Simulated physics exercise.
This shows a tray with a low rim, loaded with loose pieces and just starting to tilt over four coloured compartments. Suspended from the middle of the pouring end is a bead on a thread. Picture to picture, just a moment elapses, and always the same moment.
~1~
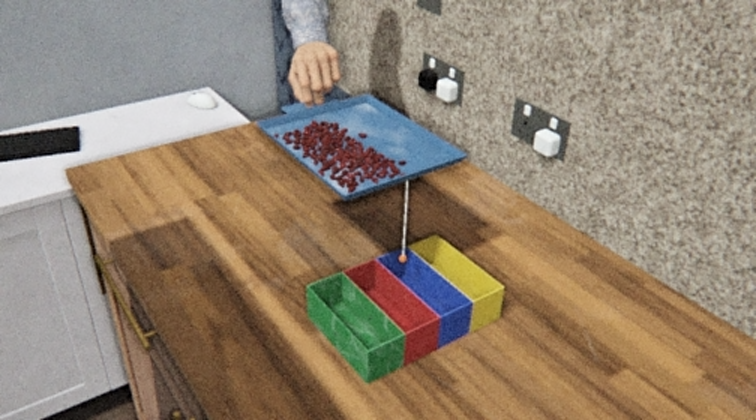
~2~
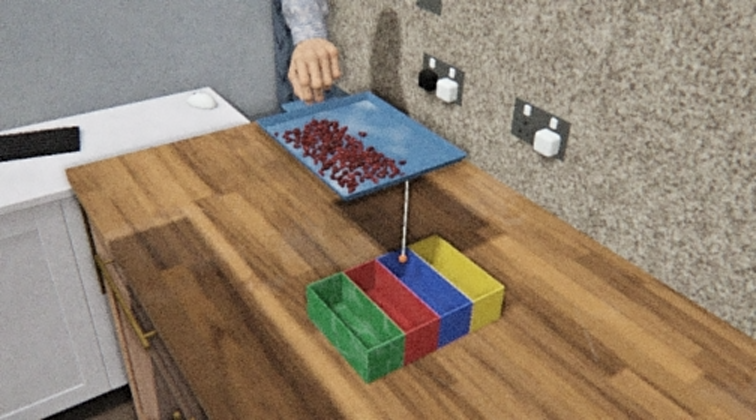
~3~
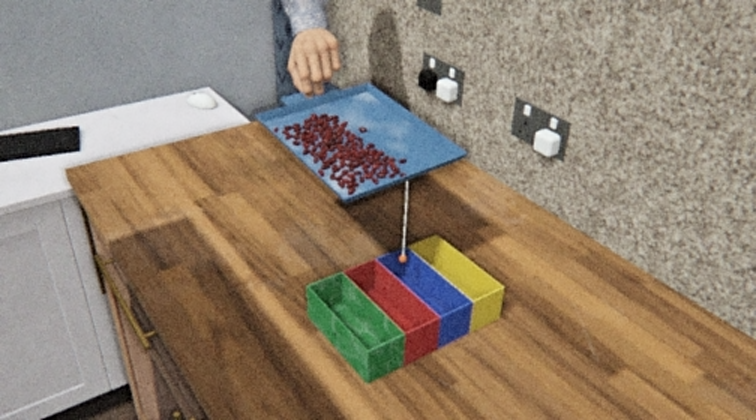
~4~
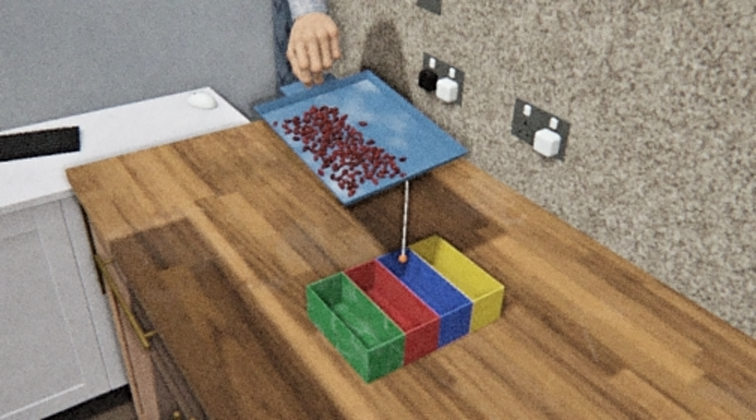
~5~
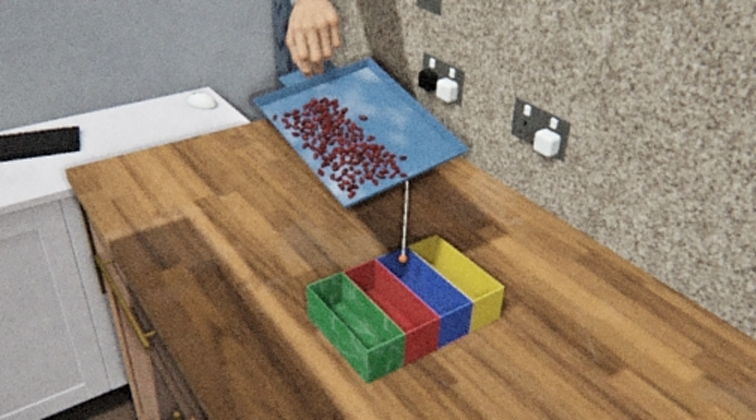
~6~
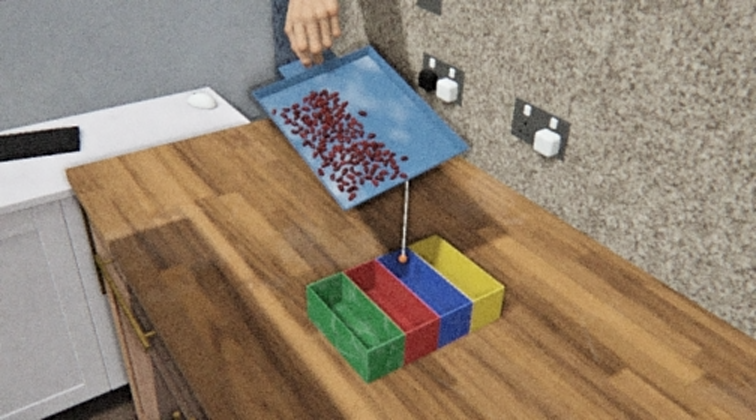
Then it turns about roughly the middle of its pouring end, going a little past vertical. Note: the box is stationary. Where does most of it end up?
Most ends up in the green cell.
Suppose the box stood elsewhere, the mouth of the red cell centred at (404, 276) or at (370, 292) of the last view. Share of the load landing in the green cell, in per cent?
I'd say about 40 percent, followed by about 50 percent.
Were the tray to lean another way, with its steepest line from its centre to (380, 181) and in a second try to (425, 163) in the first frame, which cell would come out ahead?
In order, it comes out as green and that yellow cell.
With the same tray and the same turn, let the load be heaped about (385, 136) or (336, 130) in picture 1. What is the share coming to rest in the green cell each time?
60 and 70 per cent.
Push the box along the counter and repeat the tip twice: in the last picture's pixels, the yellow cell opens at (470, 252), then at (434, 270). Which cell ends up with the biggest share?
Try 1 - that green cell; try 2 - the red one.
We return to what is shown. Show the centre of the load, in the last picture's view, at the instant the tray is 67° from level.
The middle of the pieces sits at roughly (350, 211).
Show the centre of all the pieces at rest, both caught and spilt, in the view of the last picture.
Resting centre, last picture - approx. (356, 330).
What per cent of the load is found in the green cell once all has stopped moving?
My best guess is about 70 in a hundred.
Soon after the last picture, tray tipped steeply; about half on the tray; a small part in the green cell; a stray few in the red cell; about a third falling or outside the box.
A little later, tray tipped past a quarter turn; about two thirds in the green cell; about a quarter in the red cell; a stray few in the blue cell; a small part falling or outside the box.
Later still, tray tipped past a quarter turn; about two thirds in the green cell; about a quarter in the red cell; a stray few in the blue cell; a small part falling or outside the box.
At rest, tray tipped past a quarter turn; about two thirds in the green cell; about a quarter in the red cell; a stray few in the blue cell; none in the yellow cell; a small part outside the box.
